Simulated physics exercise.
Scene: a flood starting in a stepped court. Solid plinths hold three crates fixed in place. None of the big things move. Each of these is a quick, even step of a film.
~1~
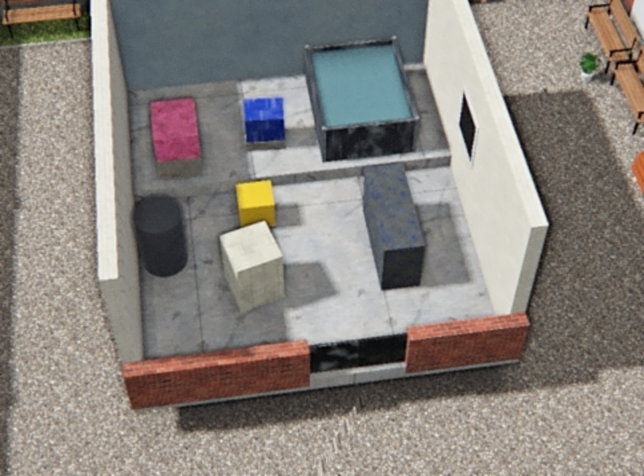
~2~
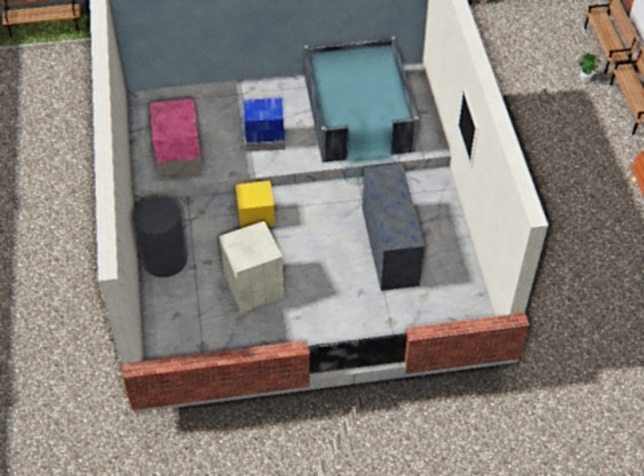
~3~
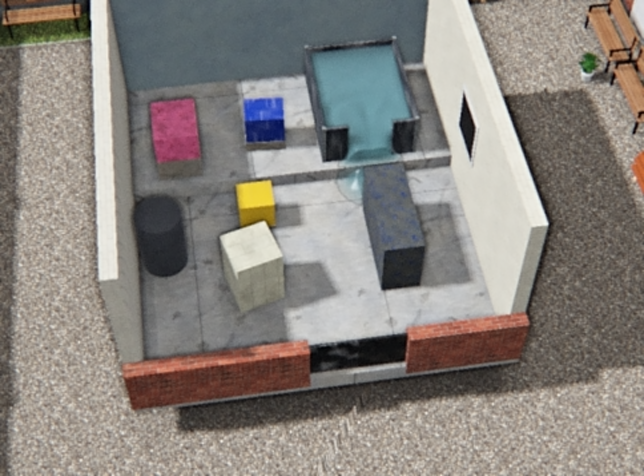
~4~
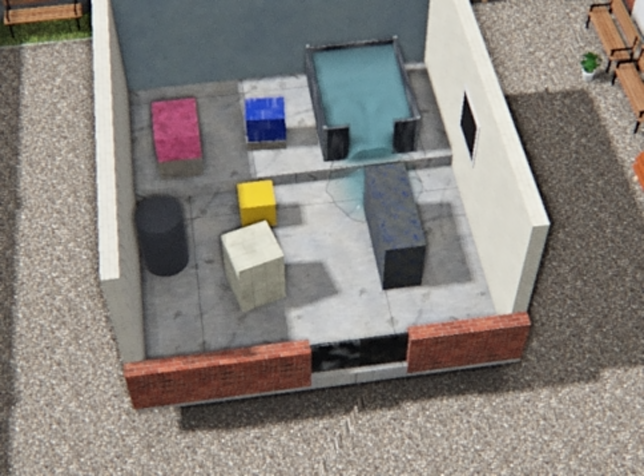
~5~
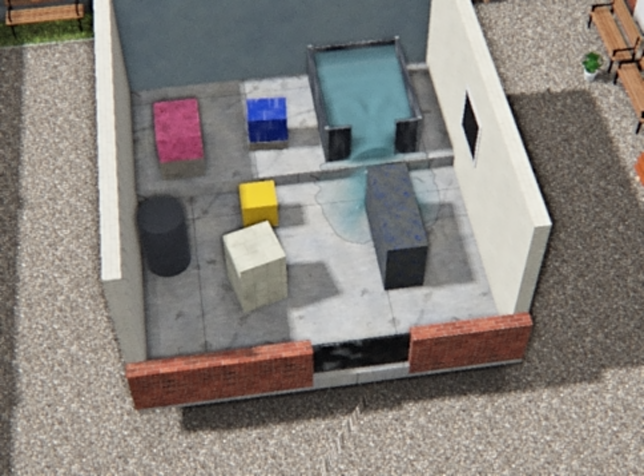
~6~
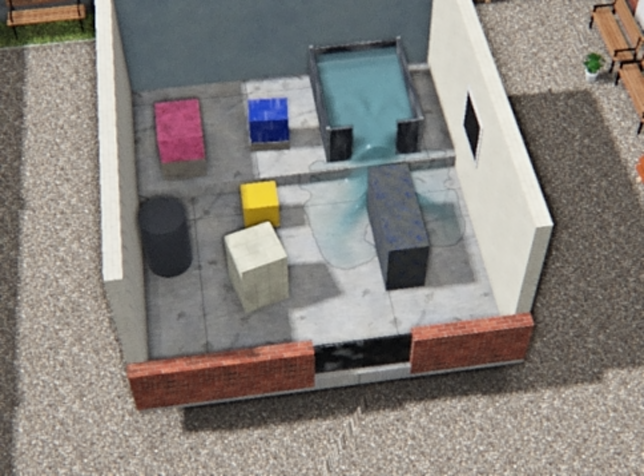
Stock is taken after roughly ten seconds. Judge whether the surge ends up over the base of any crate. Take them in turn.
The pink crate will avoid the water, the blue crate will avoid the water, the yellow crate will meet the water.
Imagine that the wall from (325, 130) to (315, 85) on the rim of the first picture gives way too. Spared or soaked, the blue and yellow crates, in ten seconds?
First the blue crate: It gets reached; then the yellow crate: It gets reached.
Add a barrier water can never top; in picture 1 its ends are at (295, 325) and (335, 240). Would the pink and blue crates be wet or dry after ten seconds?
Pink: Untouched; blue: Untouched.
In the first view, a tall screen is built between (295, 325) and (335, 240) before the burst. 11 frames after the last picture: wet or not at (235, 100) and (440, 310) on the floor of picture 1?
As listed: Clear, under water.
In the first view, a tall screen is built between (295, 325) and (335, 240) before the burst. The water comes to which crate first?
That would be the yellow one.
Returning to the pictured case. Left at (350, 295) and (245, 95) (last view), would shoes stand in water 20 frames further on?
The first place is inundated and the second is spared.
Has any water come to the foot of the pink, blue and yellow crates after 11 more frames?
Looking at pink, I'd say stays dry, at blue stays dry, and at yellow got wet.
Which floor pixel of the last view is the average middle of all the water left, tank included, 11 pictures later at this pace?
Somewhere near (368, 178).
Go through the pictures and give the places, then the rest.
In the first frame, the tank at (360, 85) is whole and still.
In the second frame, water pours out at (369, 144) and has run to a hidden place.
In the third frame, the front is at a hidden place, out from the gap at (369, 146).
In the fourth frame, water pours out at (370, 145) and has run to (361, 218).
In the fifth frame, the front is at (353, 239), out from the gap at (372, 145).
In the sixth frame, the front is at (342, 264), out from the gap at (374, 146).
A moment on, water covers 30 % of the floor; the pink crate not reached, the blue crate not reached, the yellow crate water round its plinth.
Next, water covers 45 % of the floor; the pink crate not reached, the blue crate not reached, the yellow crate water round its plinth.
Then, water covers 60 % of the floor; the pink crate not reached, the blue crate not reached, the yellow crate water round its plinth.
Later, water covers 65 % of the floor; the pink crate not reached, the blue crate not reached, the yellow crate water round its plinth.
In the end, water covers 65 % of the floor; the pink crate stayed above the water, the blue crate stayed above the water, the yellow crate was topped.
